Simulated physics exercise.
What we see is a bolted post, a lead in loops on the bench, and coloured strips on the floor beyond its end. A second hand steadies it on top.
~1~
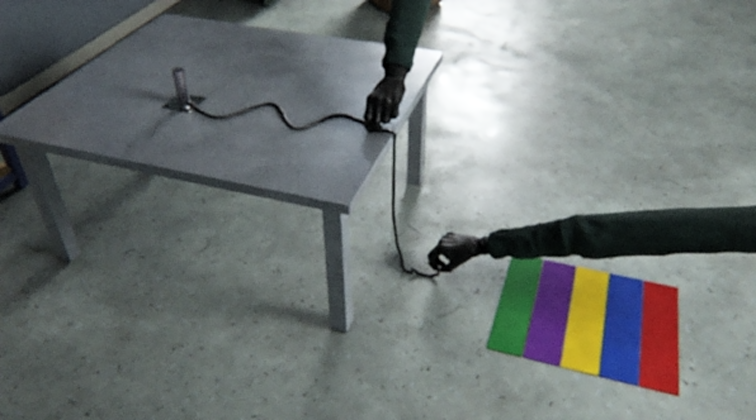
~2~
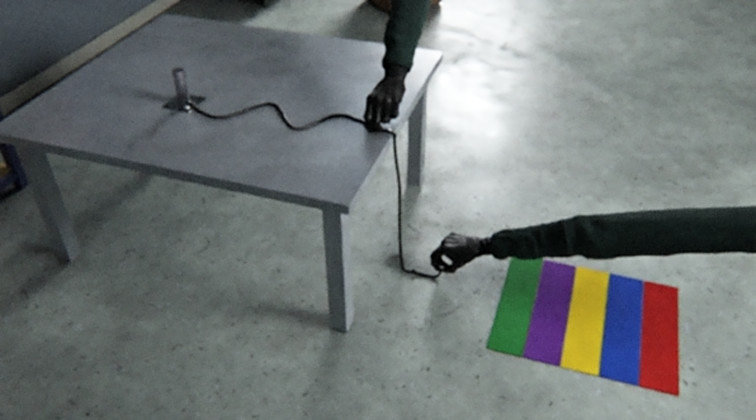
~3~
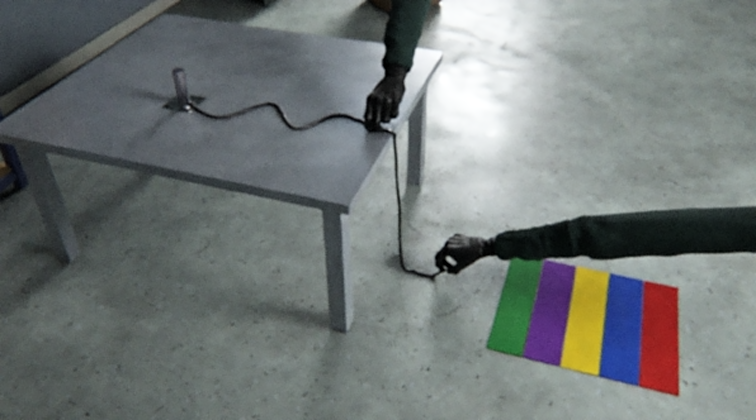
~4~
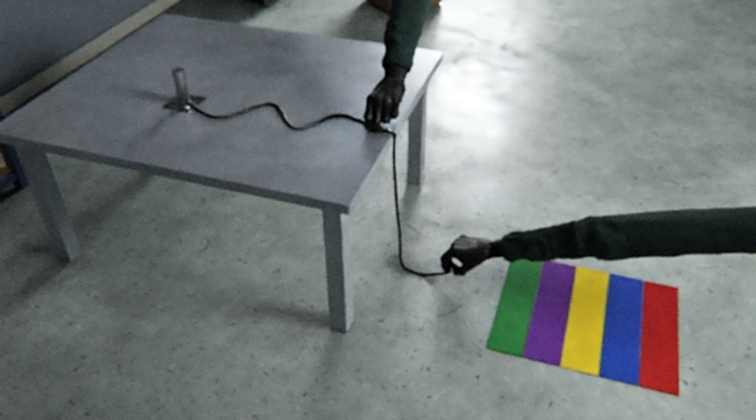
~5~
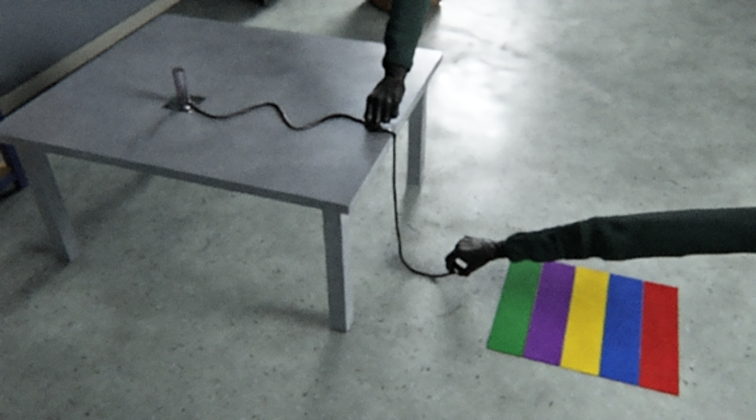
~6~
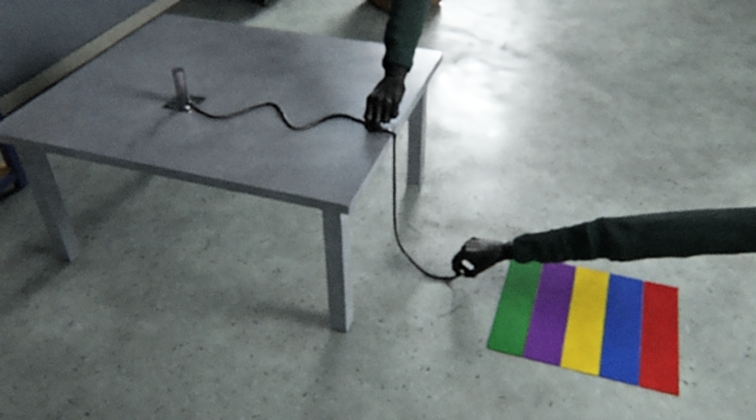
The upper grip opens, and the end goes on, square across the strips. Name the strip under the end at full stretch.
The end stops over the blue strip.
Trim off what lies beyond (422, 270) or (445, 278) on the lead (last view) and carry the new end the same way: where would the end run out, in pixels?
Try by try, around (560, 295) and (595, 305).
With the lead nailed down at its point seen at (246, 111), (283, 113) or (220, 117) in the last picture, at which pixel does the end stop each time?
About (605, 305), (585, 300) and (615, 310).
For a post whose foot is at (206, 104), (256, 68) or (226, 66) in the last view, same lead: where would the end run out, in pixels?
Try by try, around (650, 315), (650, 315) and (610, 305).
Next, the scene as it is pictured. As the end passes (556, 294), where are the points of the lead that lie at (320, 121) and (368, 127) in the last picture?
Near (368, 129) and (402, 167).
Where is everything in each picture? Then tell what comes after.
The first frame shows end (439, 268); green (509, 333); purple (545, 342); yellow (582, 351); blue (620, 360); red (660, 369).
The second frame shows end (441, 269); lead through (210, 116) (279, 108) (324, 119) (390, 132) (400, 198) (401, 256).
The third frame shows end (445, 270).
The fourth frame shows end (451, 271); lead through (210, 116) (279, 108) (324, 119) (390, 132) (396, 198) (400, 255).
The fifth frame shows end (456, 272).
The sixth frame shows end (462, 274); lead through (210, 116) (279, 108) (324, 119) (390, 132) (394, 197) (407, 256).
Soon after, end near (556, 294); over purple.
After that, end near (599, 304); over yellow.
At the stop, end near (623, 309); over blue. It gets as far as the blue strip.
